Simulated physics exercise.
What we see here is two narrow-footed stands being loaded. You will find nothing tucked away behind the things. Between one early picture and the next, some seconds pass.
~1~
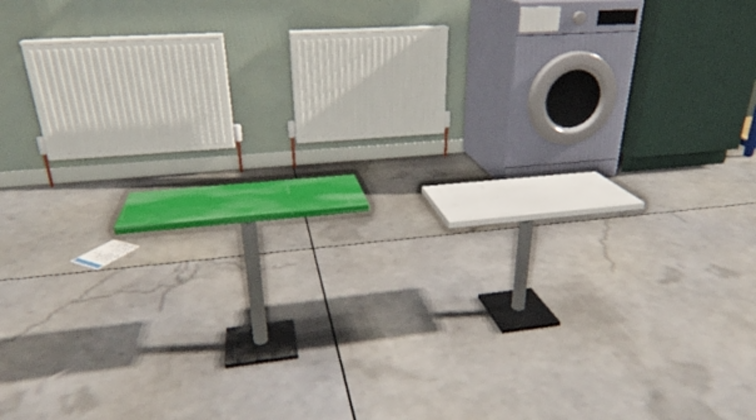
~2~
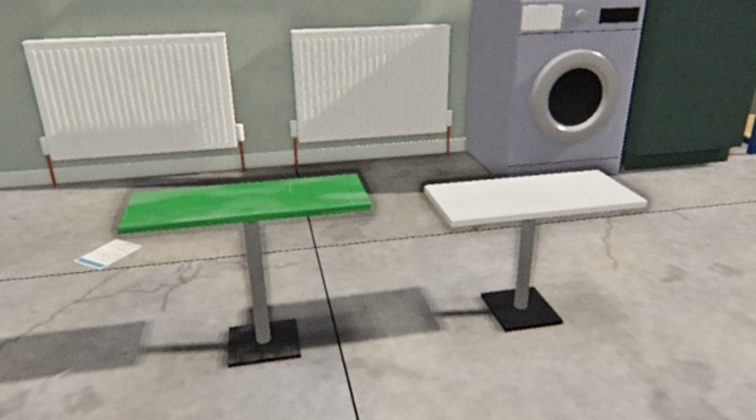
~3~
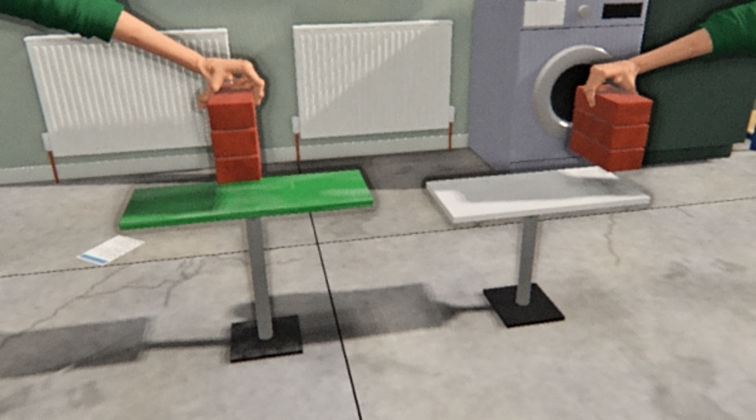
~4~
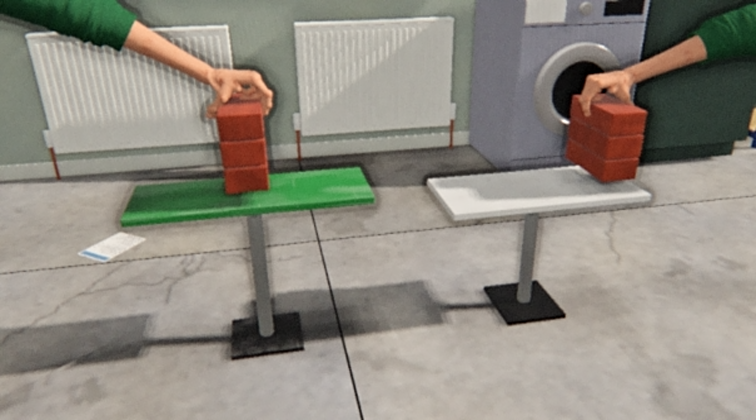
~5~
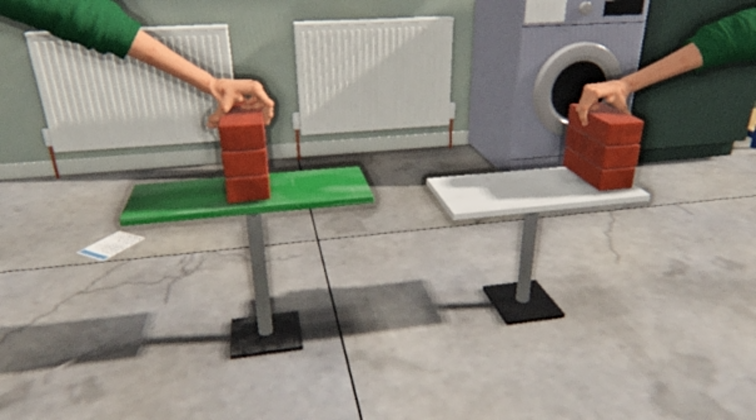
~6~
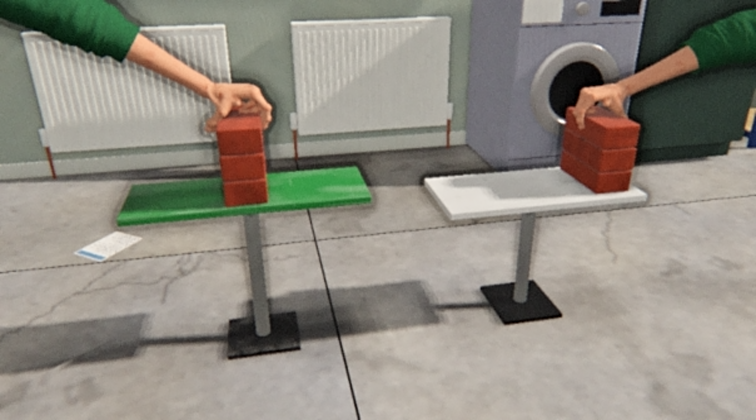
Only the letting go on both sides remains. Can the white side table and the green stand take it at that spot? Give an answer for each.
Outcome: The white side table goes over; the green stand keeps steady.
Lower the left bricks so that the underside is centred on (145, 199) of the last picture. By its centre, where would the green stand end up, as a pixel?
(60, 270).
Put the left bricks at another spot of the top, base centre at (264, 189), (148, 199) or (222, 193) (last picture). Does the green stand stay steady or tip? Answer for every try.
Try by try: It stays upright, then falls over, then stays upright.
Then, 0.62 s after the last picture, white side table tipped 23° from how it was near (582, 183); green stand at rest near (249, 194).
Then, 0.80 s after the last picture, white side table tipped 56° from how it was near (628, 209); green stand at rest near (249, 194).
At rest, the white side table overbalances, near (655, 217); the green stand holds firm, near (249, 194).
